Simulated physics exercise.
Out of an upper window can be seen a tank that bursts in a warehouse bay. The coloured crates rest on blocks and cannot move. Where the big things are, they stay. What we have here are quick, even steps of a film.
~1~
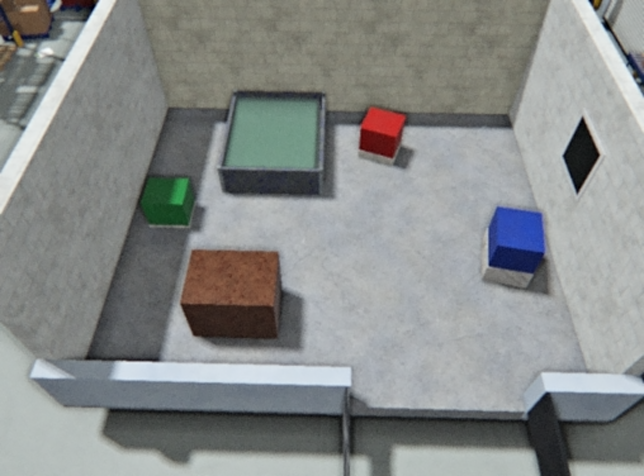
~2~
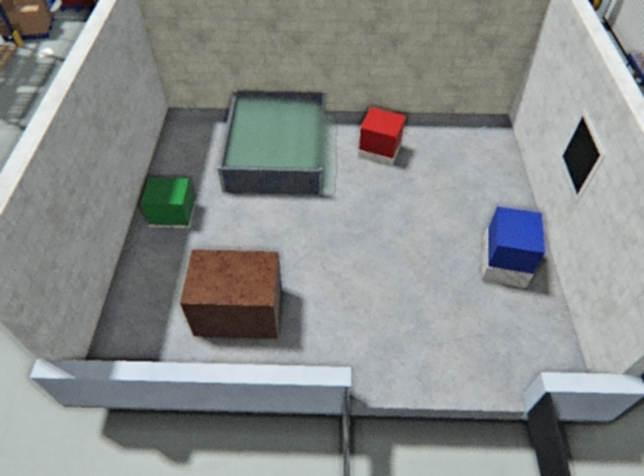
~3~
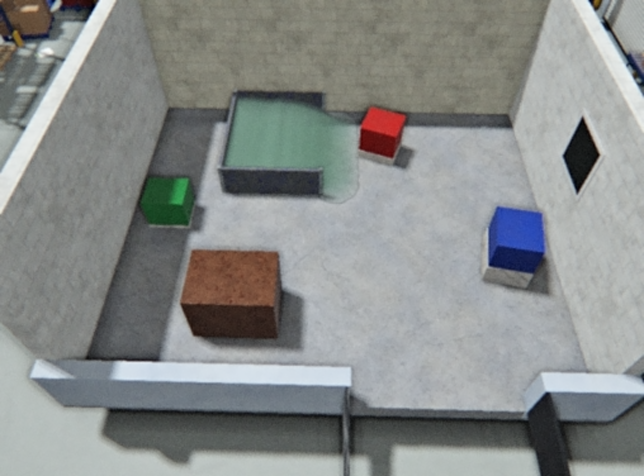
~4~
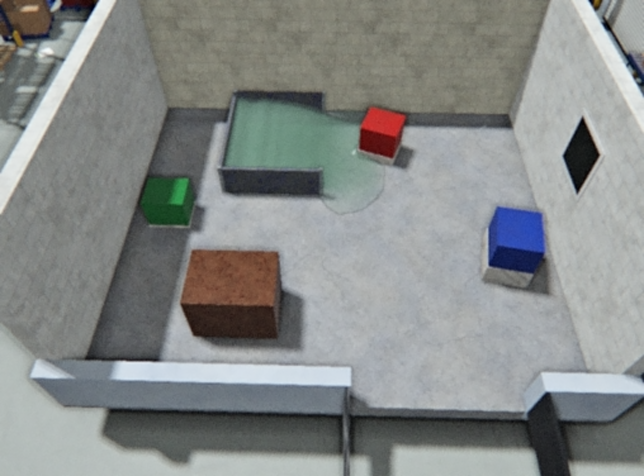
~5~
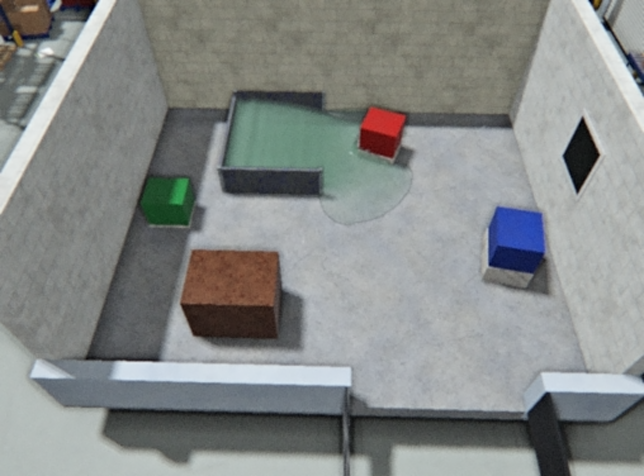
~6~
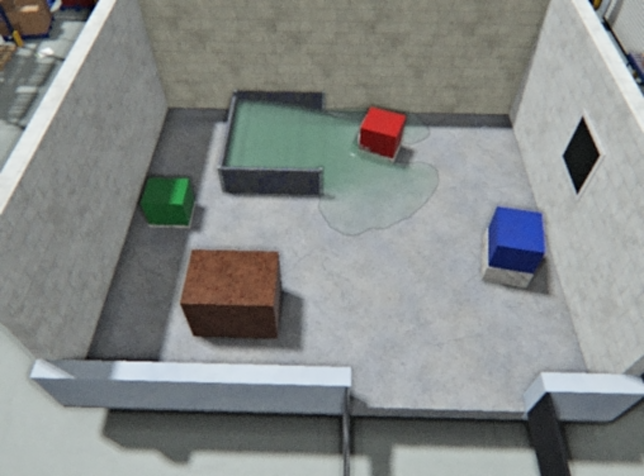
Pale green water sits in an open, dark-walled tank near the back wall of a warehouse bay, then pours out through its right side. It spreads across the grey floor to the red block, flows around it, and widens into a thin, rounded puddle toward the right and the front.
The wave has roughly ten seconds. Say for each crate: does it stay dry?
Blue crate: Yes, it stays dry; green crate: Yes, it stays dry; red crate: No, it gets wet.
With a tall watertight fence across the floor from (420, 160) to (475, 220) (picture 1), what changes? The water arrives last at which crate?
Last comes the crate marked green.
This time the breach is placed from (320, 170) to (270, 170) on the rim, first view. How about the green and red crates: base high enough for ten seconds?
Green crate is reached; red crate is not reached.
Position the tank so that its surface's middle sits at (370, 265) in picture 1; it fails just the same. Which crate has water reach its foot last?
Last: The green one.
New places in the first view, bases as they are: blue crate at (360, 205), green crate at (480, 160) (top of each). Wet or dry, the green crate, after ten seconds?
As for the green crate, it is dampened.
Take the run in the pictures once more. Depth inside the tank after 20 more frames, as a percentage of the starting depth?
I'd put it close to 22 percent.
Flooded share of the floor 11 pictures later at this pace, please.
My guess is around 35 in a hundred.
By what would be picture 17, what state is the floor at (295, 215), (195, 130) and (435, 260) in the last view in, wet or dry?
Status per point, in sequence: Unwetted, then unwetted, then waterlogged.
A moment on, water covers 25 % of the floor; the blue crate not reached, the green crate not reached, the red crate water round its plinth.
Next, water covers 35 % of the floor; the blue crate water round its plinth, the green crate not reached, the red crate water round its plinth.
Then, water covers 55 % of the floor; the blue crate water round its plinth, the green crate not reached, the red crate water round its plinth.
Later, water covers 65 % of the floor; the blue crate water round its plinth, the green crate water round its plinth, the red crate water round its plinth.
In the end, water covers 85 % of the floor; the blue crate stayed above the water, the green crate stayed above the water, the red crate was topped.
